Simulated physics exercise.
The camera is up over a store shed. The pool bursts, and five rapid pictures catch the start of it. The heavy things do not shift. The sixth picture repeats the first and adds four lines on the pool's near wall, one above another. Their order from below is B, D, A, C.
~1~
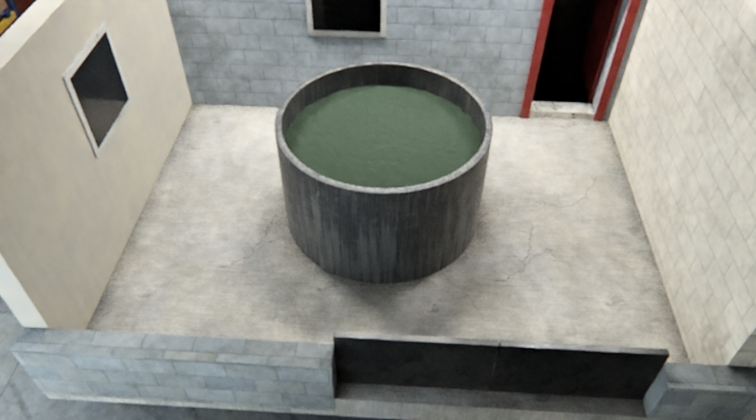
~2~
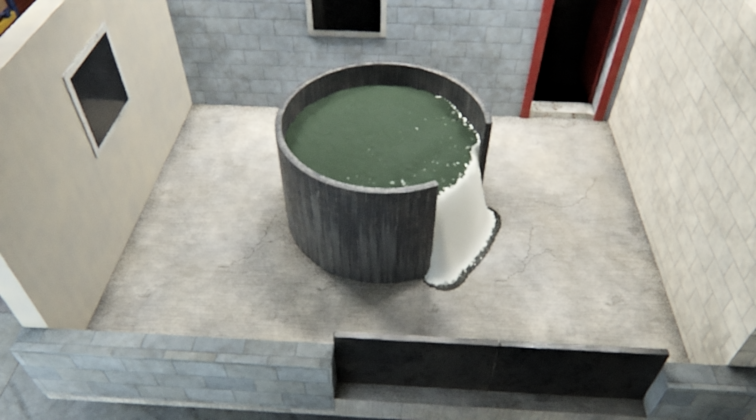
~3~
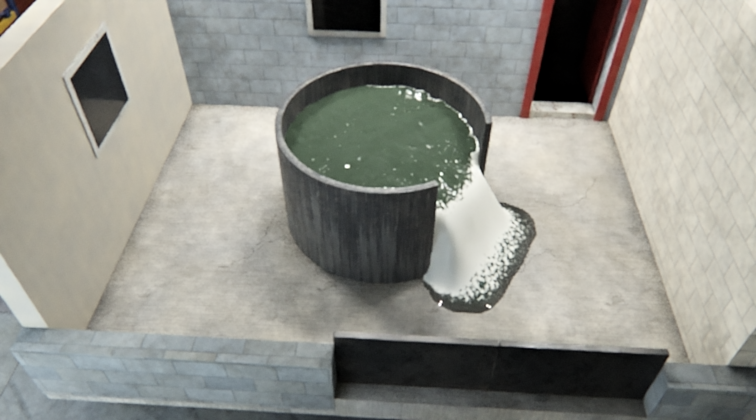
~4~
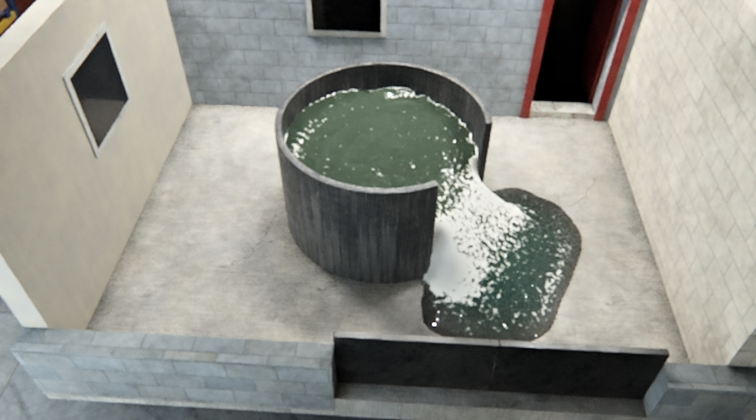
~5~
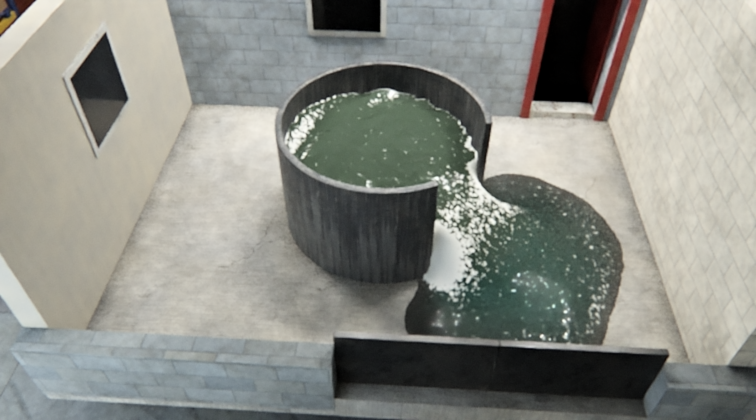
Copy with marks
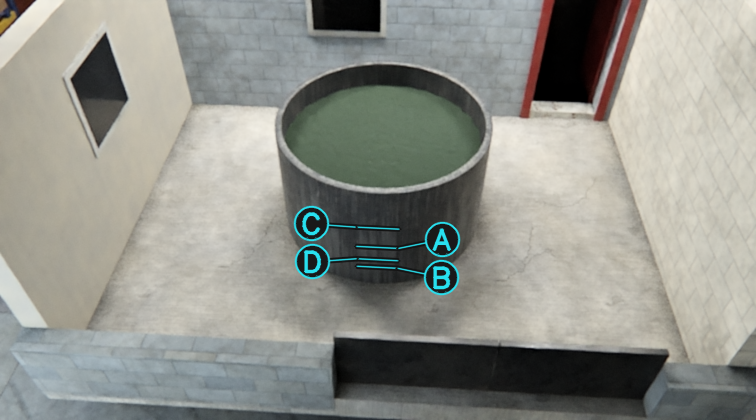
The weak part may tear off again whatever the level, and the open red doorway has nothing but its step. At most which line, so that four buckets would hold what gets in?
Take D.
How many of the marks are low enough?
Two of them.
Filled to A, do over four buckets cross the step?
Yes, that goes wrong.
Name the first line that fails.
Line A.
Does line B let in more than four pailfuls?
No, that is safe.
On the marked copy, A at (377, 247); B at (377, 267); C at (377, 228); D at (377, 259); from the bottom up B, D, A, C.
With A, about 10 bucketfuls get in.
With B, nothing gets over.
With C, dozens of bucketfuls pour in.
With D, a bucket or two gets in.
